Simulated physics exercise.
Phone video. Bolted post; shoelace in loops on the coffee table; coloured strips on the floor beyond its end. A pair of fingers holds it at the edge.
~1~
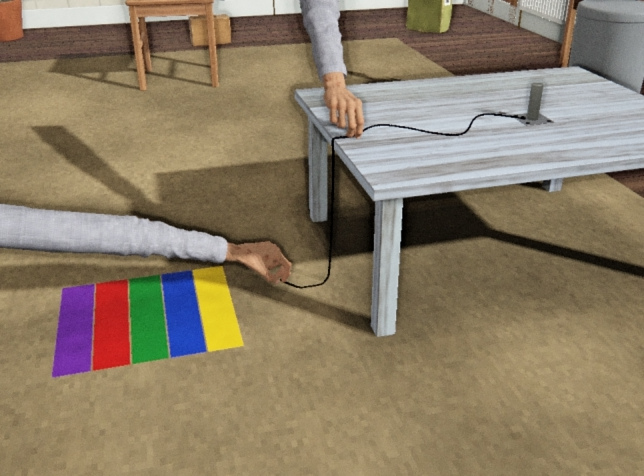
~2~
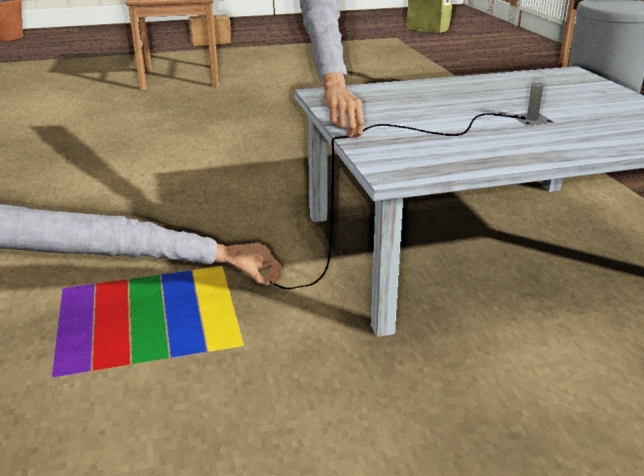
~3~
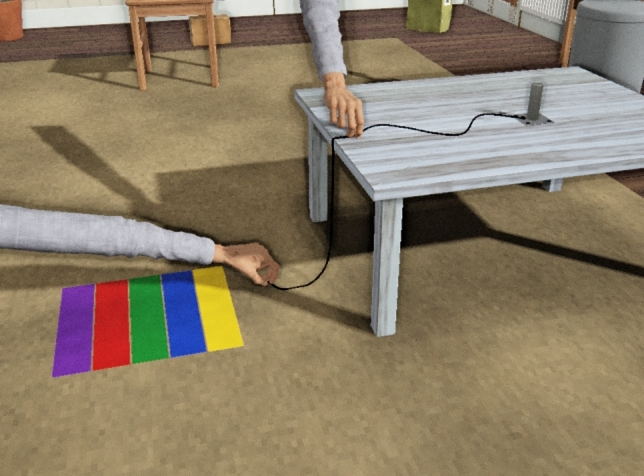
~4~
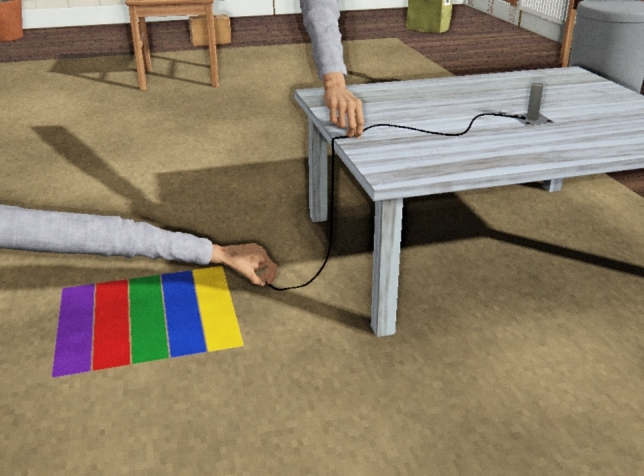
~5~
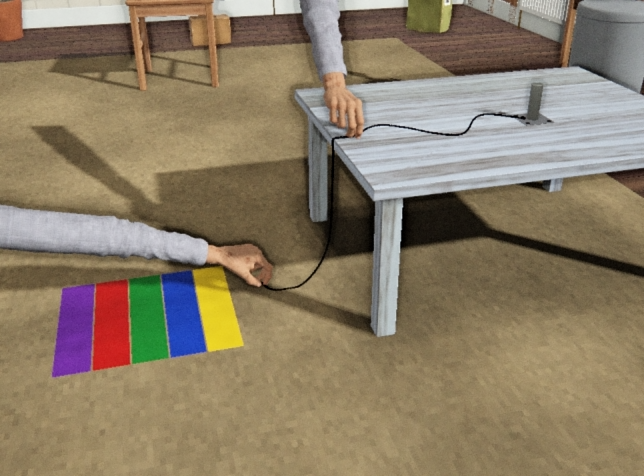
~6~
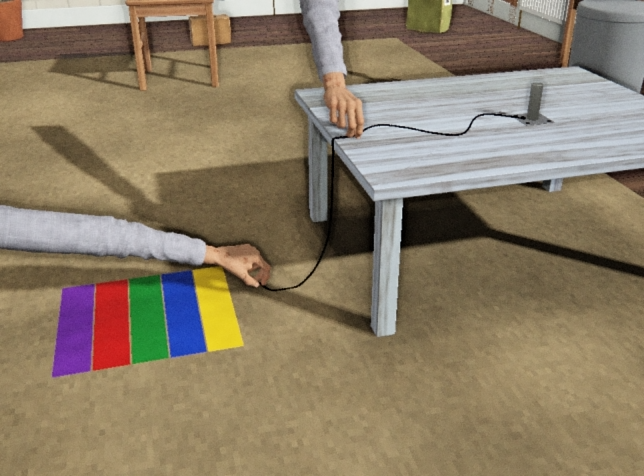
Living room, one hand pinning a dark cord at a pale table's edge while another draws its hanging end slightly left.
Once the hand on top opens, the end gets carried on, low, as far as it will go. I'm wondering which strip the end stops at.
It stops at the red strip.
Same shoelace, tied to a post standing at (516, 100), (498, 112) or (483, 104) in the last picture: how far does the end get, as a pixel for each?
Roughly (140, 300), (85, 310) and (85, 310).
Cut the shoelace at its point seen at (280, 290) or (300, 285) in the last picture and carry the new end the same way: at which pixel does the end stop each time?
First try near (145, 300), second near (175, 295).
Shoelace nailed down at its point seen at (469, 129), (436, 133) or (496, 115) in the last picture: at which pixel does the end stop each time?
Estimated pixels in sequence: (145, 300), (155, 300) and (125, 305).
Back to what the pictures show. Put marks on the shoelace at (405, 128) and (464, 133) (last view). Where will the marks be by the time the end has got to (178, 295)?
You'll find them at about (369, 136) and about (431, 130).
Soon after, end near (178, 295); over blue.
After that, end near (137, 301); over green.
At the stop, end near (112, 304); over red. It gets as far as the red strip.
